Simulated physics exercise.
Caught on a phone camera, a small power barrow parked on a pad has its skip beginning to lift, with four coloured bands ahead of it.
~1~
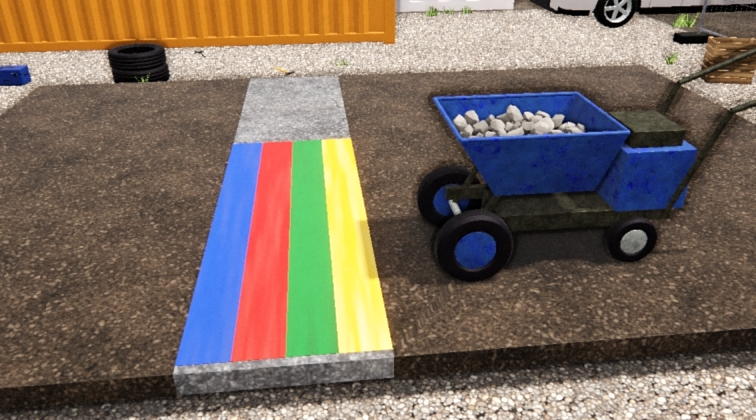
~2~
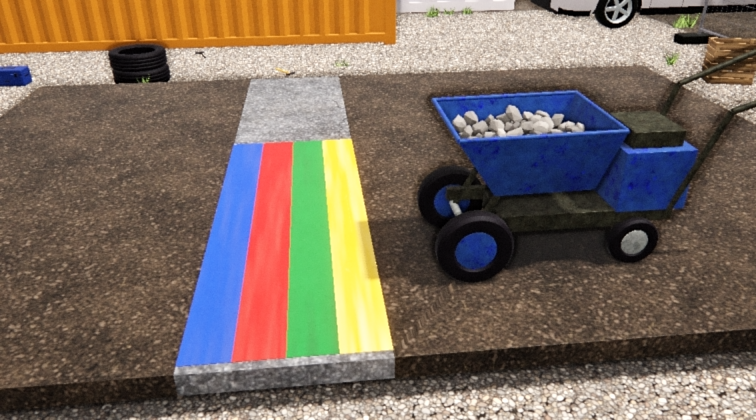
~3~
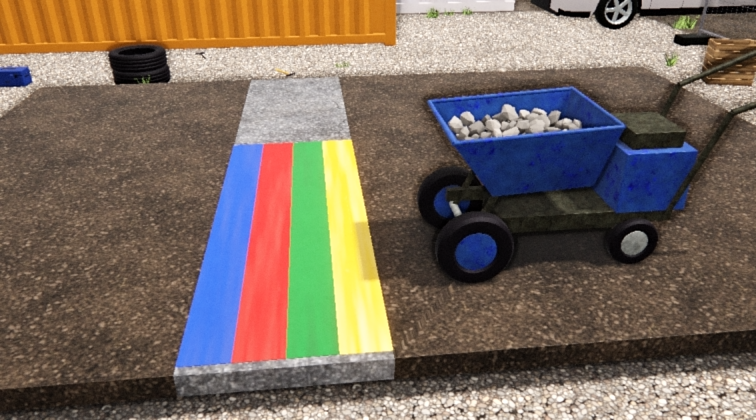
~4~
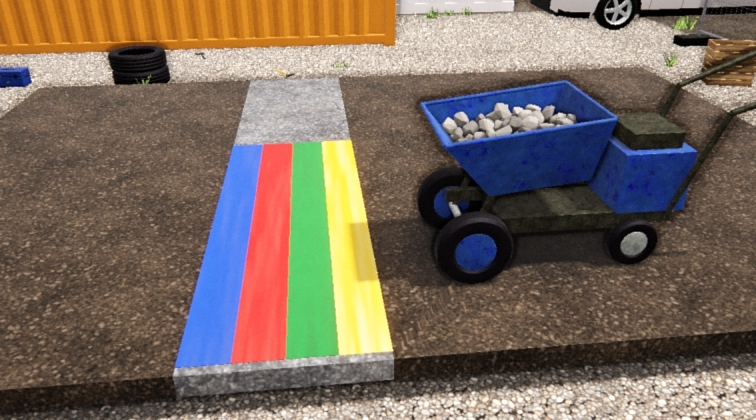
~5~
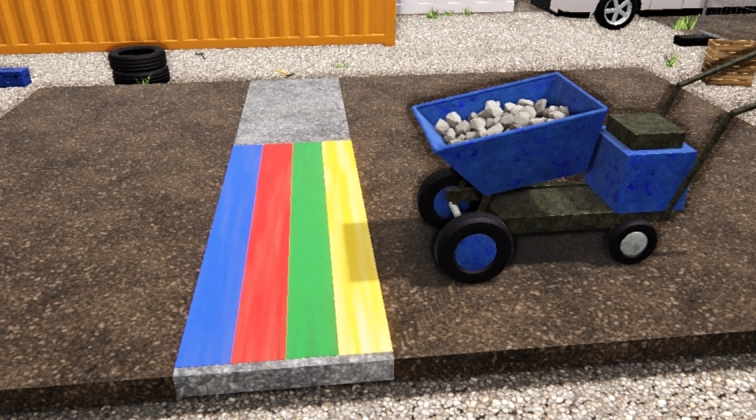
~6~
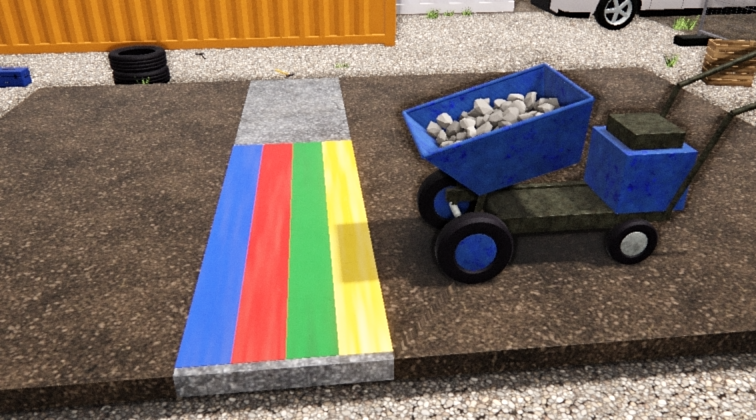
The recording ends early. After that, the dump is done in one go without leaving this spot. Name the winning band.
The green band.
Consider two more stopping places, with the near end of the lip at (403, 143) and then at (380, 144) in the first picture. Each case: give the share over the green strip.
Roughly 10 per cent at the first spot and 0 per cent at the second.
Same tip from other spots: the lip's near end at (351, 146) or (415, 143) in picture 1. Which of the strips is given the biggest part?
Result, place 1: The blue strip; place 2: Red.
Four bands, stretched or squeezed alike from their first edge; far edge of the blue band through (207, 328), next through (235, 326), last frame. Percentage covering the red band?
Near 20 and then 20 in a hundred.
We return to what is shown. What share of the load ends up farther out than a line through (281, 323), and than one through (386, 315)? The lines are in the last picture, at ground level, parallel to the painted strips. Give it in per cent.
Around 30 per cent for the first, and 90 per cent for the second.
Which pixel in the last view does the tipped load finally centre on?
Near (301, 256).
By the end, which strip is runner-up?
It is the red one.
Soon after the last picture, skip tipped steeply; all in the skip.
A little later, skip tipped right over; most in the skip; a small part over the yellow strip; a small part over the green strip; a stray few over the red strip.
Later still, skip tipped right over; a small part in the skip; a small part over the yellow strip; about a third over the green strip; about a quarter over the red strip; a small part over the blue strip; a stray few off the paint.
By the end, skip tipped right over; a small part in the skip; about a quarter over the yellow strip; about a third over the green strip; about a quarter over the red strip; a small part over the blue strip; a stray few off the paint.
